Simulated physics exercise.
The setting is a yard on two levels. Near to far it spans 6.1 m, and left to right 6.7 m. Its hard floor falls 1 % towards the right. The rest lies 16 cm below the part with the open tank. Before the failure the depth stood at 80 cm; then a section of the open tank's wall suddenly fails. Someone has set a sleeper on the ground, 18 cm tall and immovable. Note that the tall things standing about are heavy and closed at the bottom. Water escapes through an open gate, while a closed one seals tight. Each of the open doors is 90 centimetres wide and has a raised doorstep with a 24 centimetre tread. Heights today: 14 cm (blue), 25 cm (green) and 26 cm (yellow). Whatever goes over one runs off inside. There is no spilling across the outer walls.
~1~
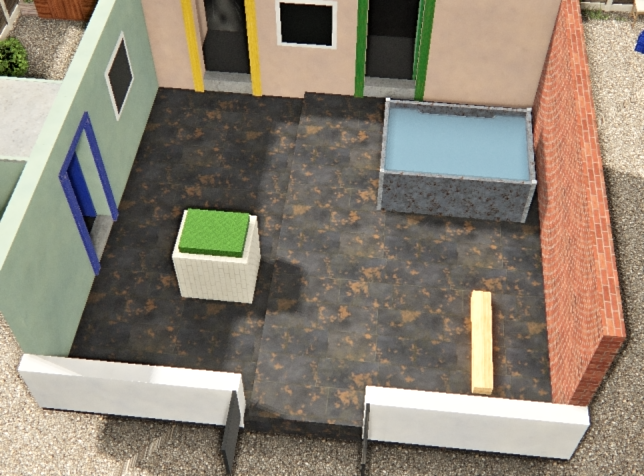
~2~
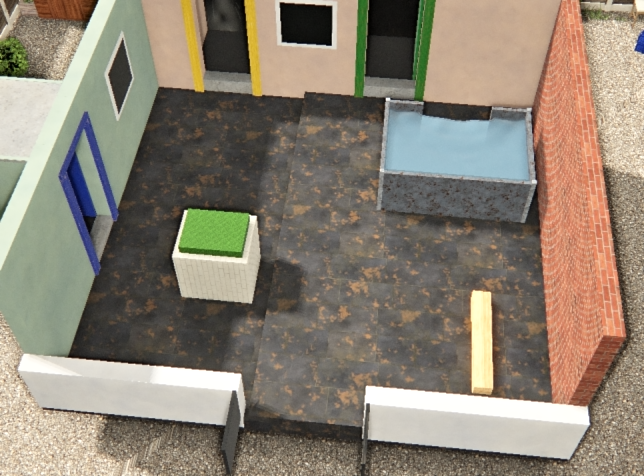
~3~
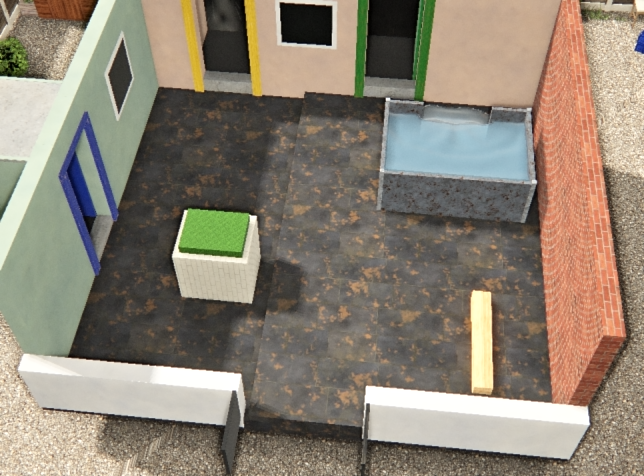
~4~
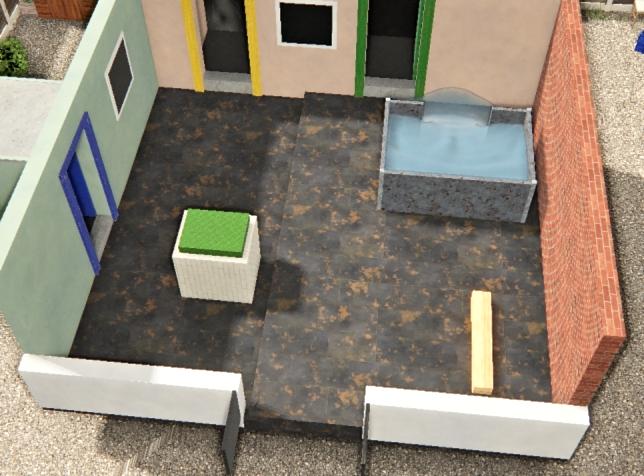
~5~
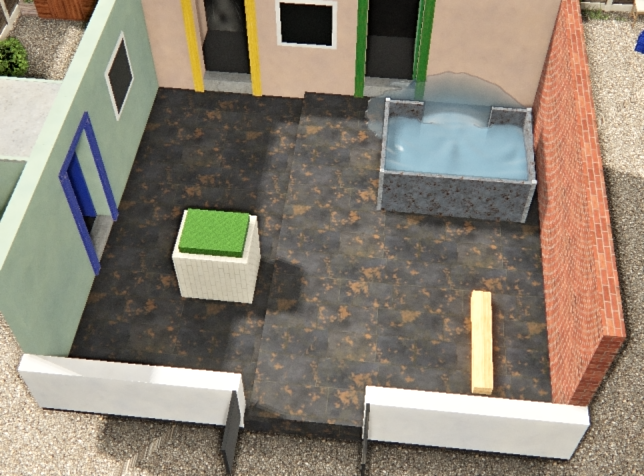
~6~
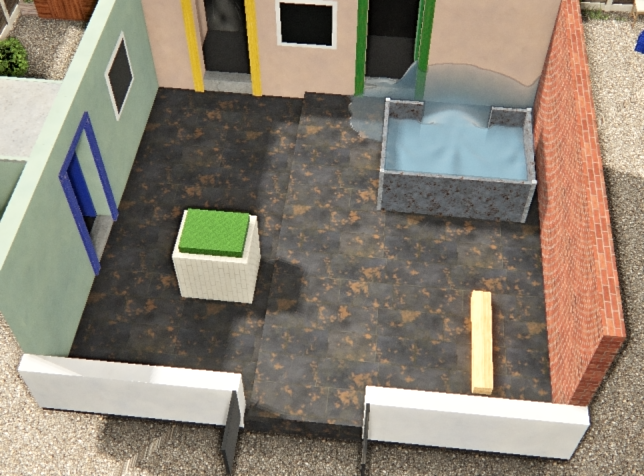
A walled yard where a full open tank gives way at the back, water spreading behind it and reaching the green door.
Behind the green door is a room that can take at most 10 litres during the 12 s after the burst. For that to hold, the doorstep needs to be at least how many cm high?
At least 28 cm or so.
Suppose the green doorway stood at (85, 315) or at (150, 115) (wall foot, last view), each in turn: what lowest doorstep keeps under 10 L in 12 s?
You'd want roughly 10.5 cm there first, then roughly 19 cm.
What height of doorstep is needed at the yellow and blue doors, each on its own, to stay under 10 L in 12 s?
About 8.5 cm at yellow and 8.0 cm at blue.
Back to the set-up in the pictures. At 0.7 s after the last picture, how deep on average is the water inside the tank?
I'd put it at some 46 centimetres on average.
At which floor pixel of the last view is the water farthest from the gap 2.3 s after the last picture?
At about (108, 240).
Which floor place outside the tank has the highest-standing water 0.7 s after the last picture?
Check close to (531, 115).
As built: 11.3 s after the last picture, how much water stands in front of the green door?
The depth there is around 6.0 cm.
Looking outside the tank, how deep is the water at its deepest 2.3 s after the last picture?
About 36 cm at most.
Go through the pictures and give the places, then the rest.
In the first picture, the open tank at (457, 144) is whole and still, 80 cm deep; the green door at (392, 54) is dry.
In the second picture, the front is at a hidden place, 0.3 m from the gap on the far side; 0.2 m2 of floor is wet, 80 cm left at the back.
In the third picture, the front is at a hidden place, 0.8 m from the gap on the far side; 1.1 m2 of floor is wet, 76 cm left at the back.
In the fourth picture, the front is at (404, 100), 1.1 m from the gap on the far side; 1.9 m2 of floor is wet, 69 cm left at the back.
In the fifth picture, the front is at (530, 110), 1.3 m from the gap on the far side; 2.5 m2 of floor is wet, 69 cm left at the back.
In the sixth picture, the front is at (354, 96), 1.6 m from the gap on the far side; 2.9 m2 of floor is wet, 67 cm left at the back; water is at the green door at (392, 54).
Then, 0.7 s after the last picture water covers 15 % of the floor, deepest (66 cm) near (531, 115); 28 cm at the green door, 8 litres in over its 25 cm doorstep.
Then, 2.3 s after the last picture water covers 50 % of the floor, deepest (36 cm) near (520, 114); 22 cm at the green door, 18 litres in over its 25 cm doorstep.
Then, 11.3 s after the last picture water covers 95 % of the floor, deepest (16 cm) near (244, 391); 6 cm at the green door, 18 litres in over its 25 cm doorstep.
At the green door as built, the water peaked near 42 cm, by the last picture.
With a doorstep of 24.5 cm, 20 litres would have come in within the 12 s; with 33 cm, 3 litres. So under 10 litres takes about 28 cm.
